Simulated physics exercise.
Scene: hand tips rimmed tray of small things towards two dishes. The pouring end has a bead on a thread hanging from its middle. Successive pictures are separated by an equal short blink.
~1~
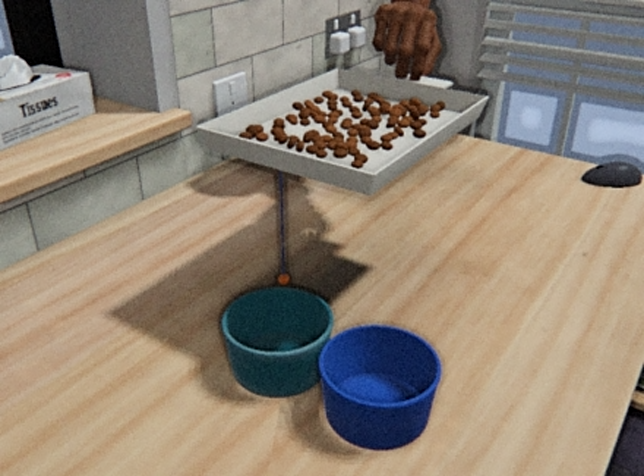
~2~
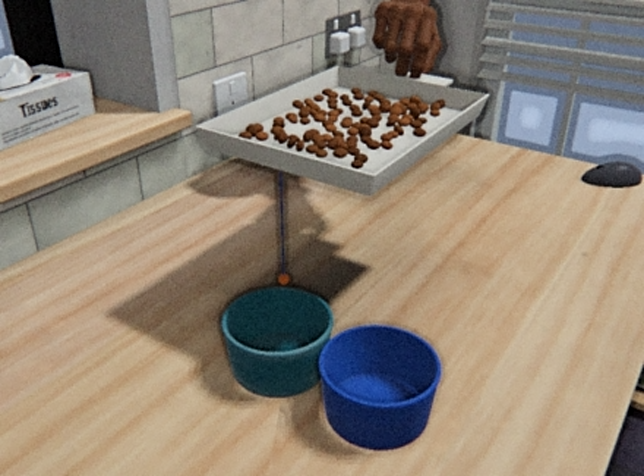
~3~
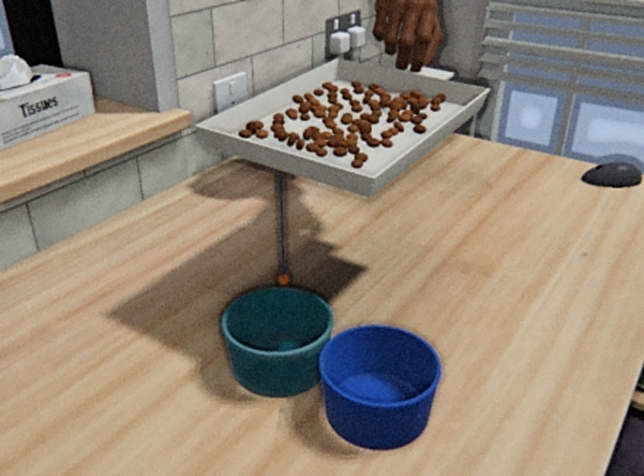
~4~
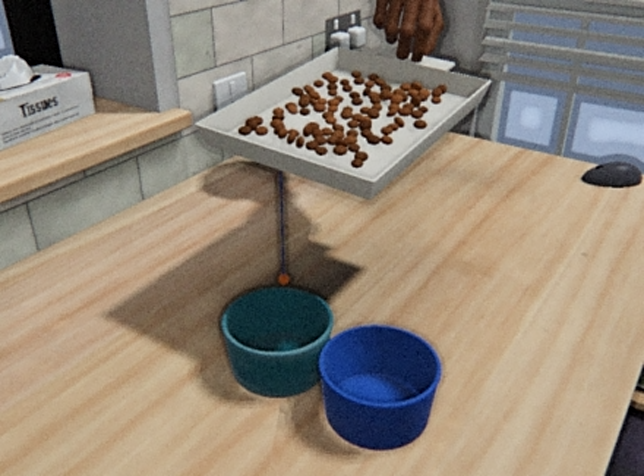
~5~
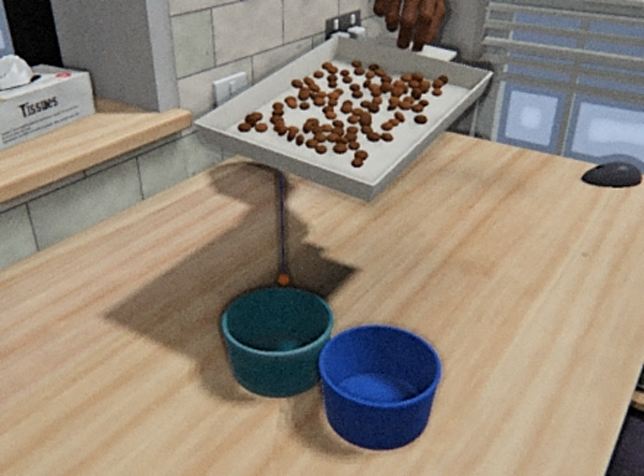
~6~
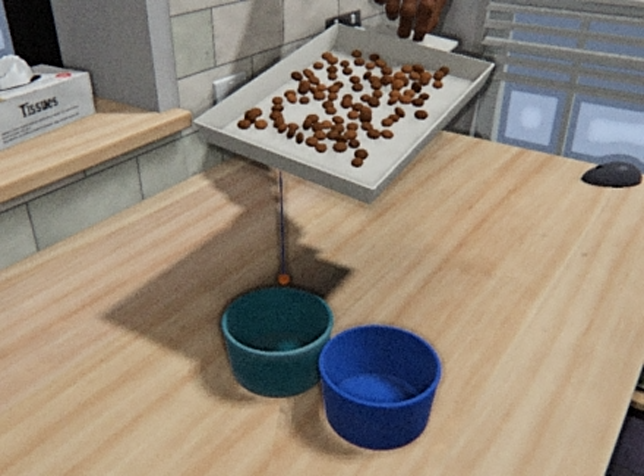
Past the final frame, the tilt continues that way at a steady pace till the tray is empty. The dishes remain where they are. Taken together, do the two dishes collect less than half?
Mostly kept.
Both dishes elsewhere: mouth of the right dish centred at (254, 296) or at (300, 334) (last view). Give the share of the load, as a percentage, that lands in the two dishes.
It comes to roughly 0 per cent in one try and roughly 50 per cent in the next.
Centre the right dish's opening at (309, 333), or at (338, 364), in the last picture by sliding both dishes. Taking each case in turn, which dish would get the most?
The first try favours the rightmost one, and the second try favours the rightmost one.
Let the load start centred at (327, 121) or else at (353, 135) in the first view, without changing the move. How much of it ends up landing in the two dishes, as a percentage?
About 70 % and 80 %.
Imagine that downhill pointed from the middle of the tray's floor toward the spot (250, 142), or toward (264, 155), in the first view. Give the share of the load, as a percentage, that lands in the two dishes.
Case one near 0 %; case two near 10 %.
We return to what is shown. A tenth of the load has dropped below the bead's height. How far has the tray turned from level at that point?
Around 90 degrees of turn.
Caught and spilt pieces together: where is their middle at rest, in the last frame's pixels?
Close to (351, 384) in the last picture.
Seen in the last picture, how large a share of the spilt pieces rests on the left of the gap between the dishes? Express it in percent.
Estimate: About 10 in every hundred.
Soon after the last picture, tray tipped steeply; all on the tray.
A little later, tray tipped right over; about two thirds on the tray; a small part in the right dish; a stray few in the left dish; about a quarter in the air.
Later still, tray tipped past a quarter turn; about half in the right dish; about a quarter in the left dish; about a quarter outside both.
At rest, tray tipped past a quarter turn; about half in the right dish; about a quarter in the left dish; about a quarter outside both.
